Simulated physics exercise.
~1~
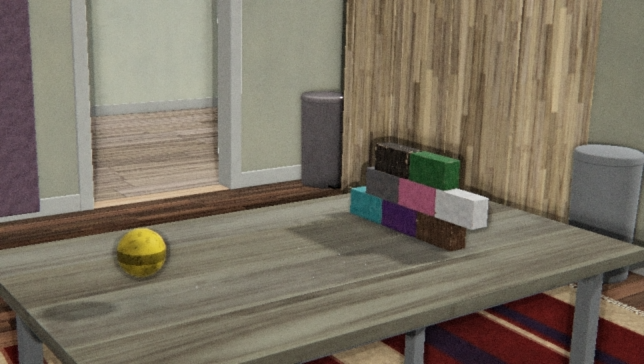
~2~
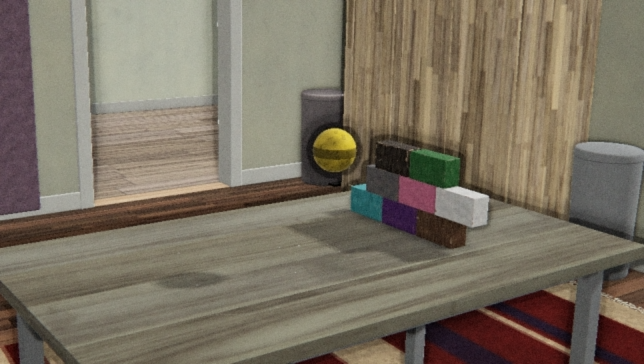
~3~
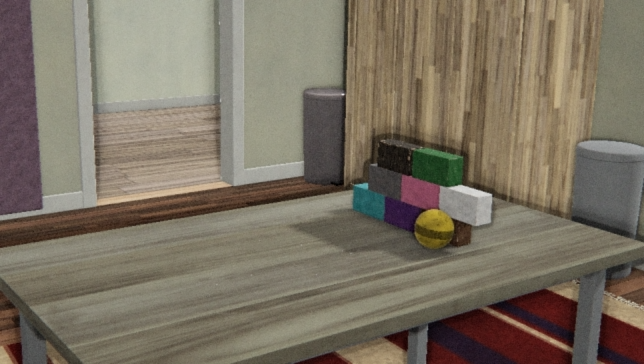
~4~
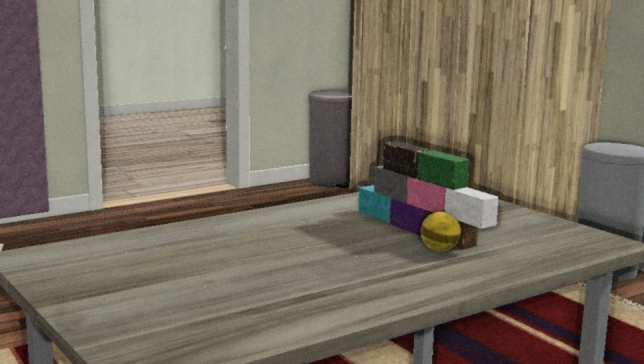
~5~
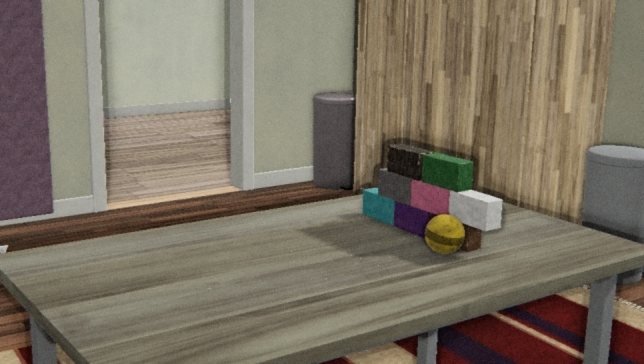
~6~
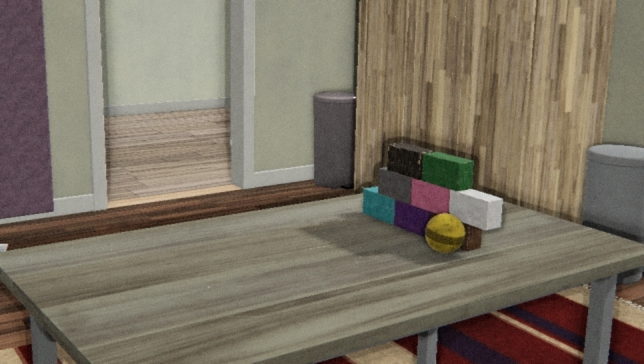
On a grey wooden table in a room with a striped rug, a yellow ball flies rightward toward a stack of coloured blocks, rising and then dropping to the stack's near side. It comes to rest beside the brown block, and the whole stack remains standing.
